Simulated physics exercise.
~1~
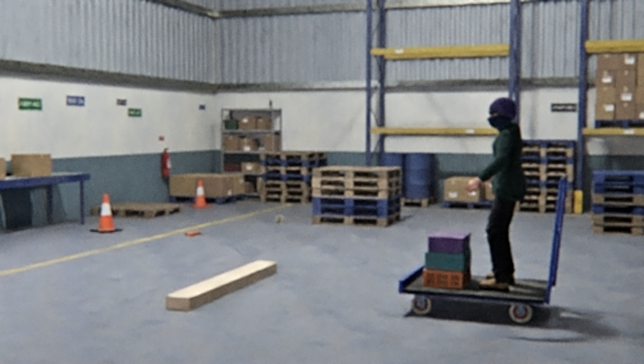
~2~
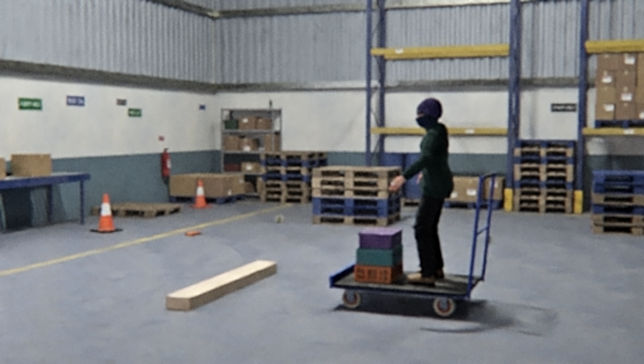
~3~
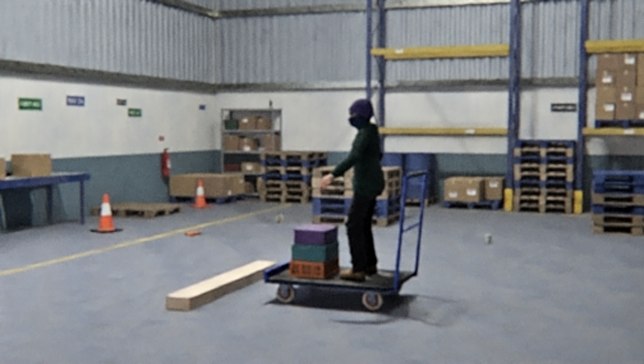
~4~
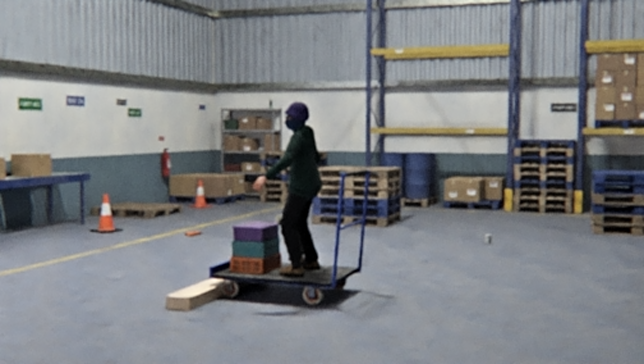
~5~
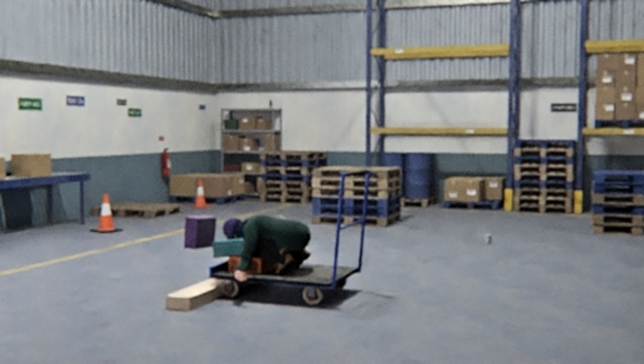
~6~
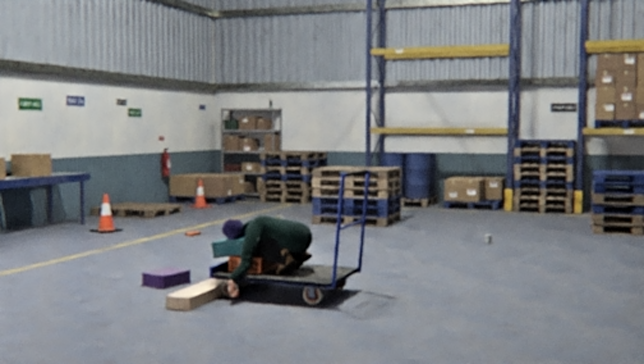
A person riding a trolley left hits a kerb and folds forward as the purple tote tumbles off.
